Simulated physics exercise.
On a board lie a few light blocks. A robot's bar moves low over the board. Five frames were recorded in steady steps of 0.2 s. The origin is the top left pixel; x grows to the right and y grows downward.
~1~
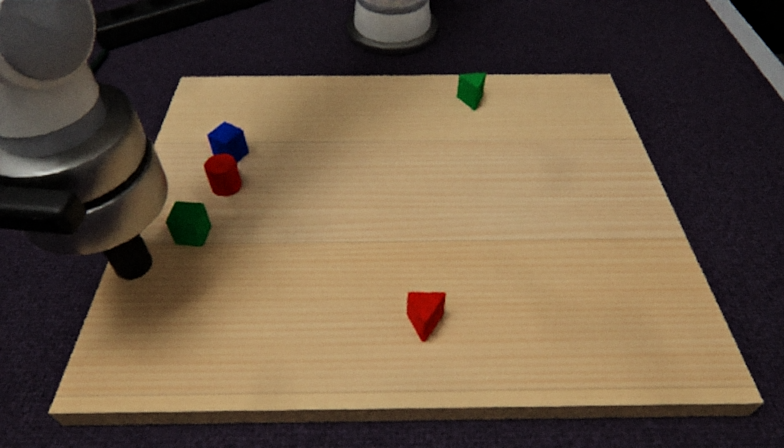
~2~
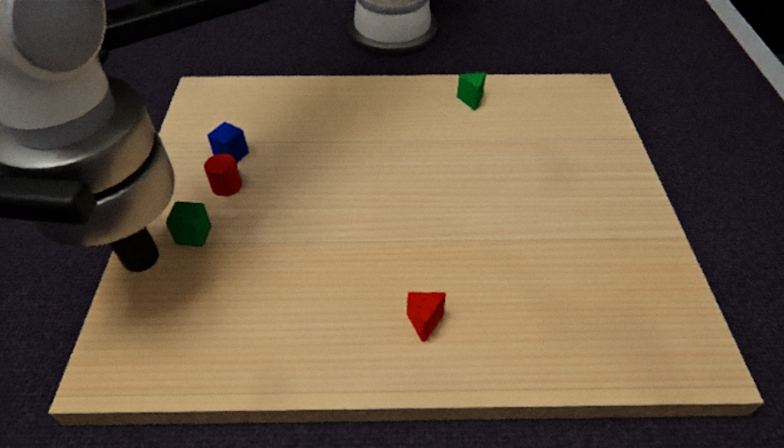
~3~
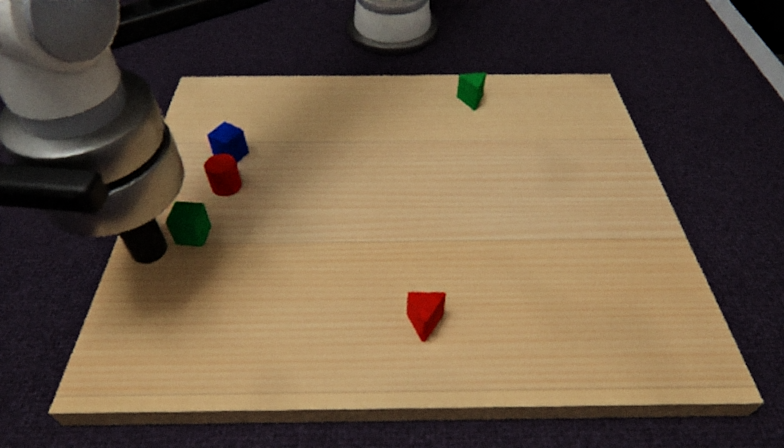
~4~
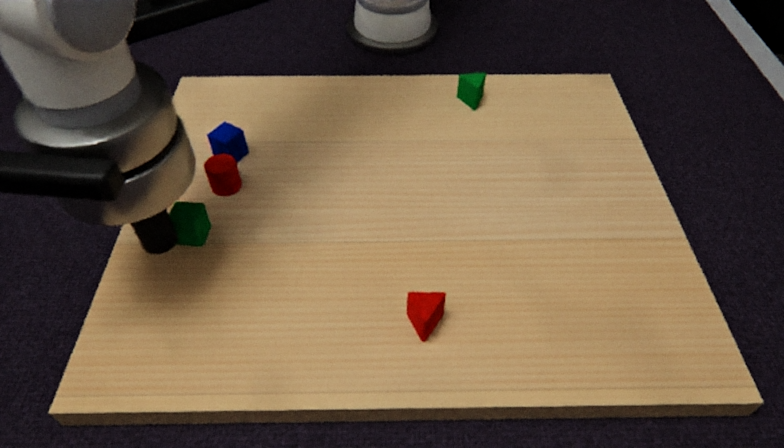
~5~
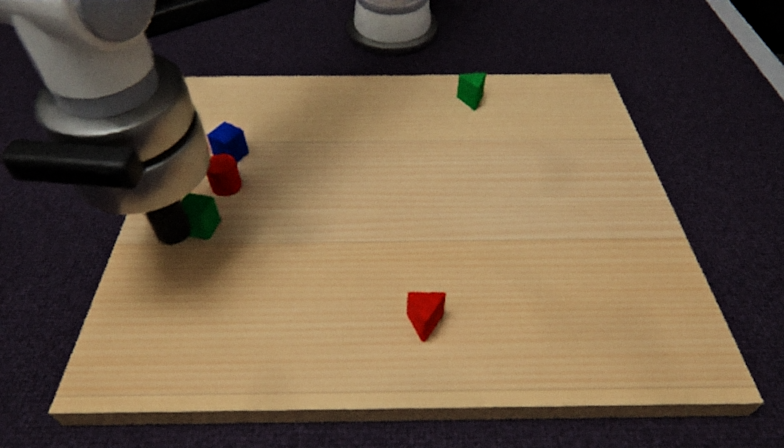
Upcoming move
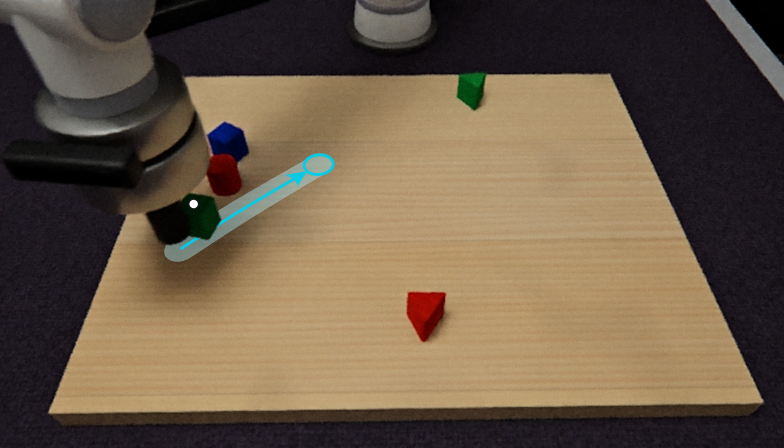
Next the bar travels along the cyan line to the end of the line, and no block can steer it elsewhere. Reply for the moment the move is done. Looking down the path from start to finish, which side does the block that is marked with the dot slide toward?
To the left.
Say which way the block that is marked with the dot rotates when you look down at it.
Prediction: Counterclockwise.
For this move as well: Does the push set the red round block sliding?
Yes
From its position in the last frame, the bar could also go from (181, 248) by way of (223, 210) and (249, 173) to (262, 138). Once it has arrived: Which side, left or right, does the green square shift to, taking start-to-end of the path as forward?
Facing from start to end, it shifts right.
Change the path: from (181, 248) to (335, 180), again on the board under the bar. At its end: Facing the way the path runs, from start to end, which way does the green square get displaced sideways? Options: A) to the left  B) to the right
The answer is A.
The drawn path runs from (181, 248) directly to (319, 165); the dot is on the green square.
On the path given first. One third of the way, bar (226, 201); green square (239, 172), turned 15° anticlockwise; red round block (227, 153).
Two thirds of the way, bar (273, 174); green square (276, 146), turned 30° anticlockwise; red round block (232, 149).
At the end, bar (317, 149); green square (284, 136), turned 55° anticlockwise; red round block (232, 149); blue square not moved.
